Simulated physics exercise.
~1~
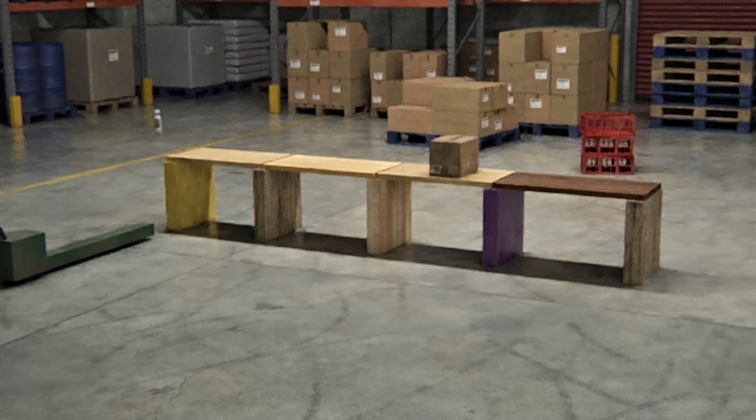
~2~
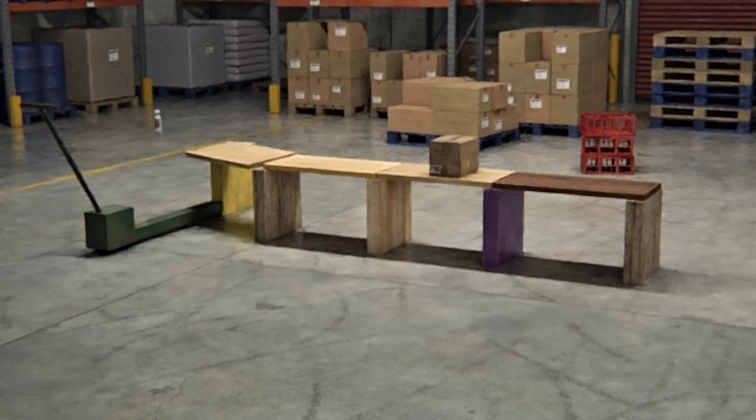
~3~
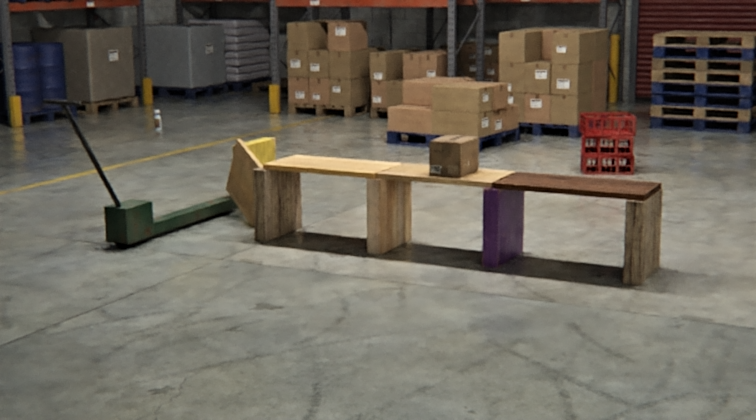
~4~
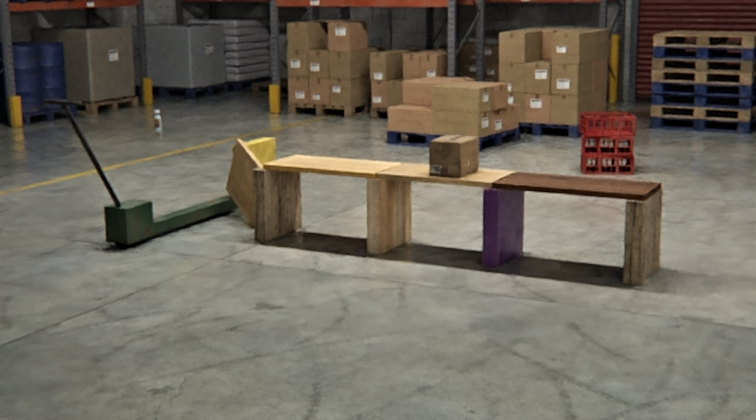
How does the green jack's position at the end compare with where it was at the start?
It starts partly out of view at the left edge, short of the yellow upright. By the end it is farther right, with its body and handle in full view and its low arm reaching the tipped end board.
